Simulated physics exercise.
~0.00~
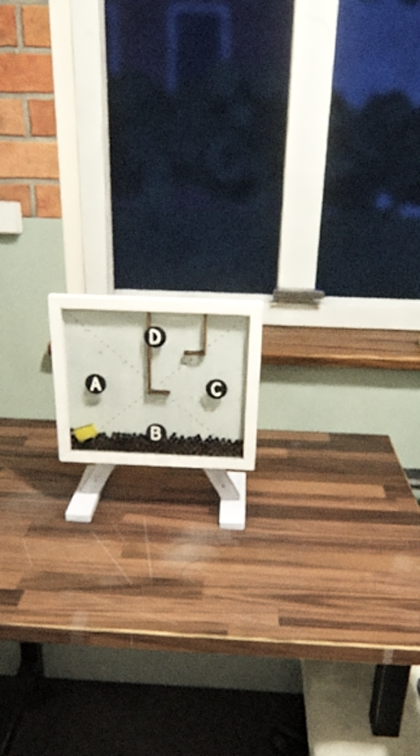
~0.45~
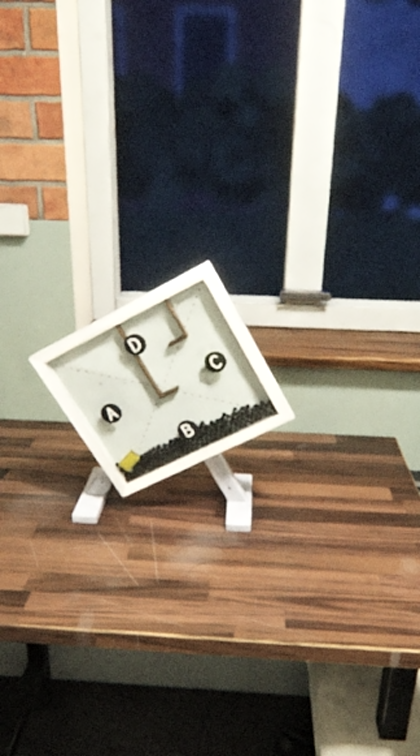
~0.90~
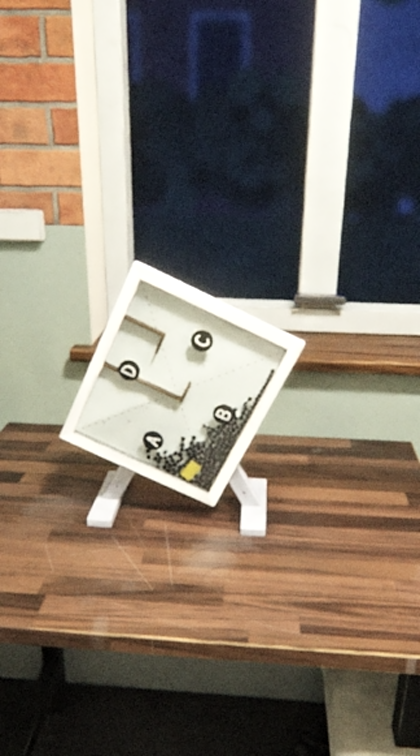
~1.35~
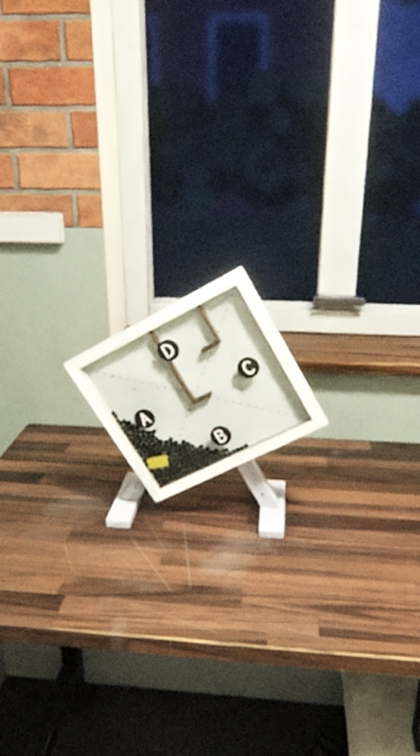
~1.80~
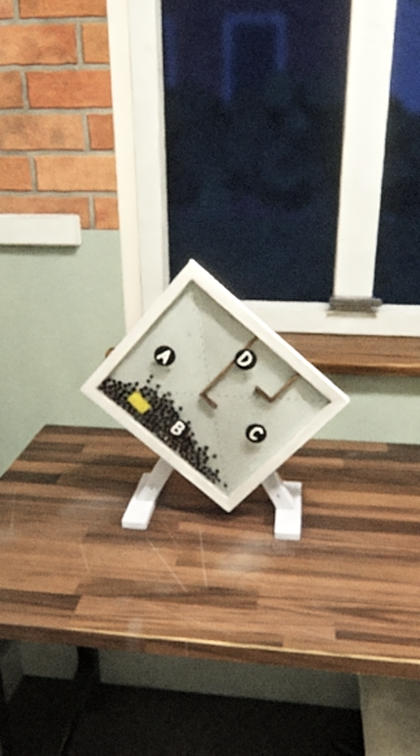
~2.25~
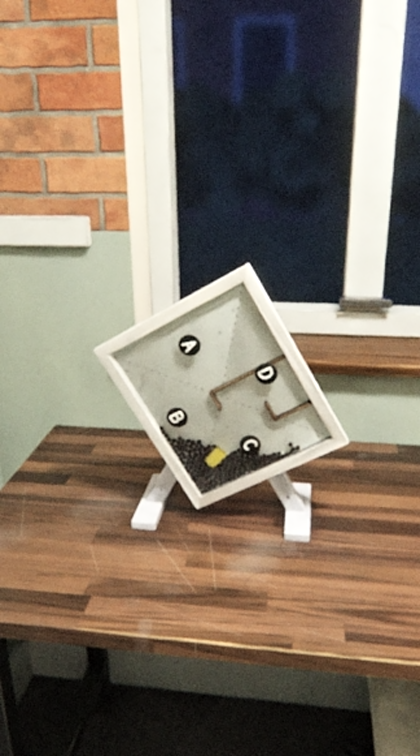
A white-framed box tilts anticlockwise, then swings back clockwise, sliding black beads and a yellow block.
